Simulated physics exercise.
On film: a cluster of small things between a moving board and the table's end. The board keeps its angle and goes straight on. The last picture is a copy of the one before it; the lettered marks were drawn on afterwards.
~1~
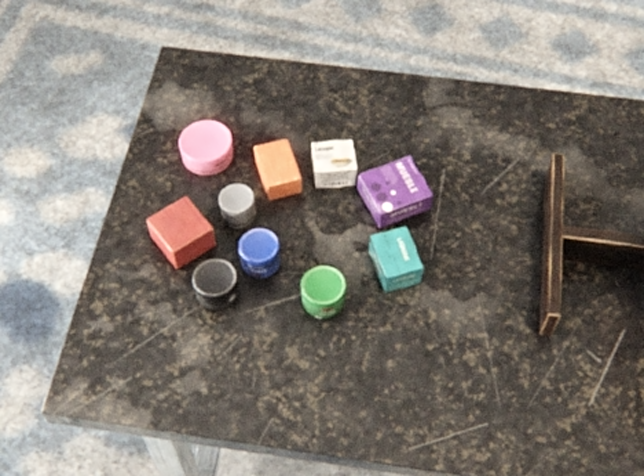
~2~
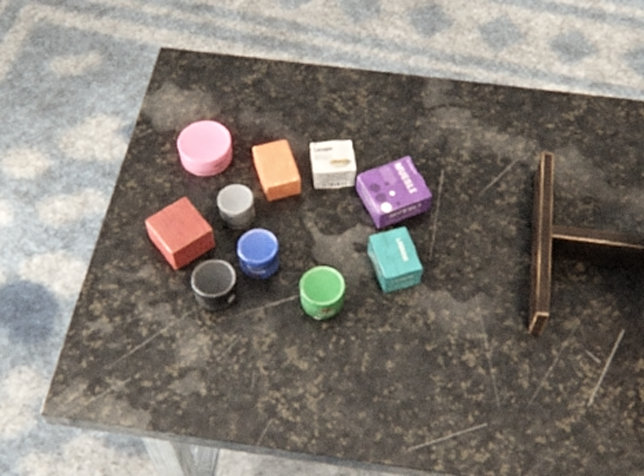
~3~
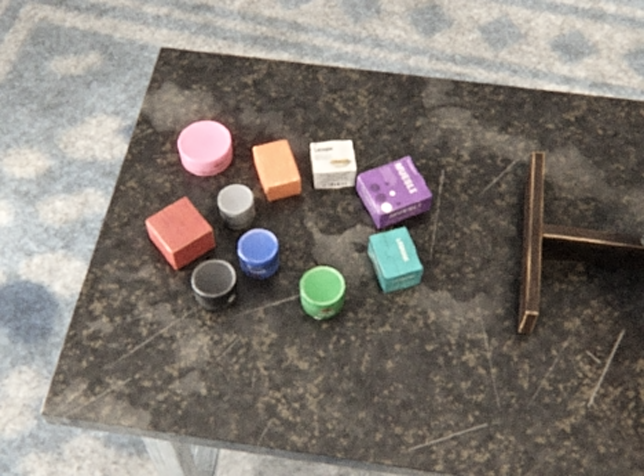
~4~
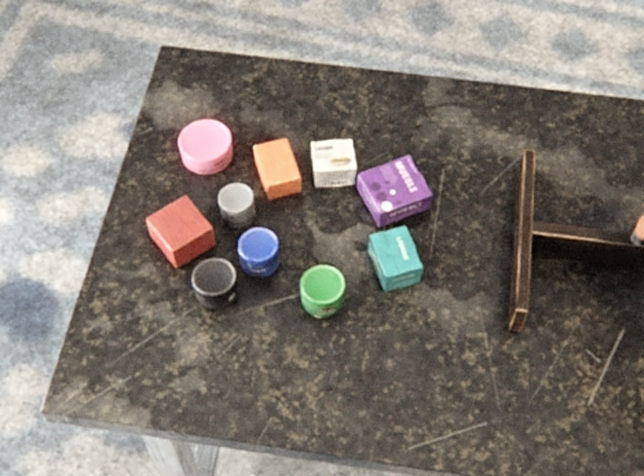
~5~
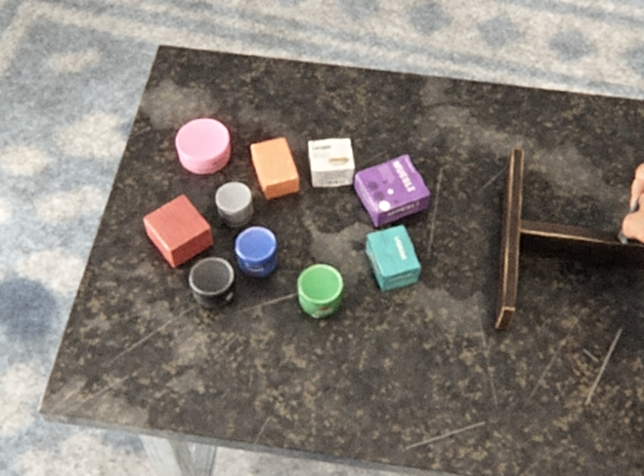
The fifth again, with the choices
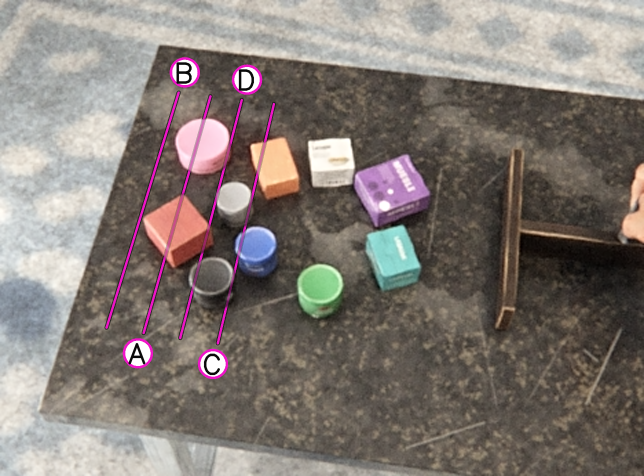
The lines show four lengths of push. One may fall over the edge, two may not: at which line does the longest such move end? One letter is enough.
Line D.
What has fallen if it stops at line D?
The pink jar goes over.
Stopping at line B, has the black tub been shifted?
Yes.
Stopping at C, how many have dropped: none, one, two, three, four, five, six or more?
The count is none.
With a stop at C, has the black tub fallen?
No.
On the marked copy, A at (180, 205); B at (145, 201); C at (248, 214); D at (213, 210).
With D. Early on, board (404, 210); white box (323, 158); purple packet (361, 190).
Further on, board (297, 196); pink jar (187, 145); orange block (226, 161).
At the end, board (215, 186); pink jar over the edge; red block (108, 211); one fallen.
As for the rest, A drops three; B drops five; C is within the limit but short.
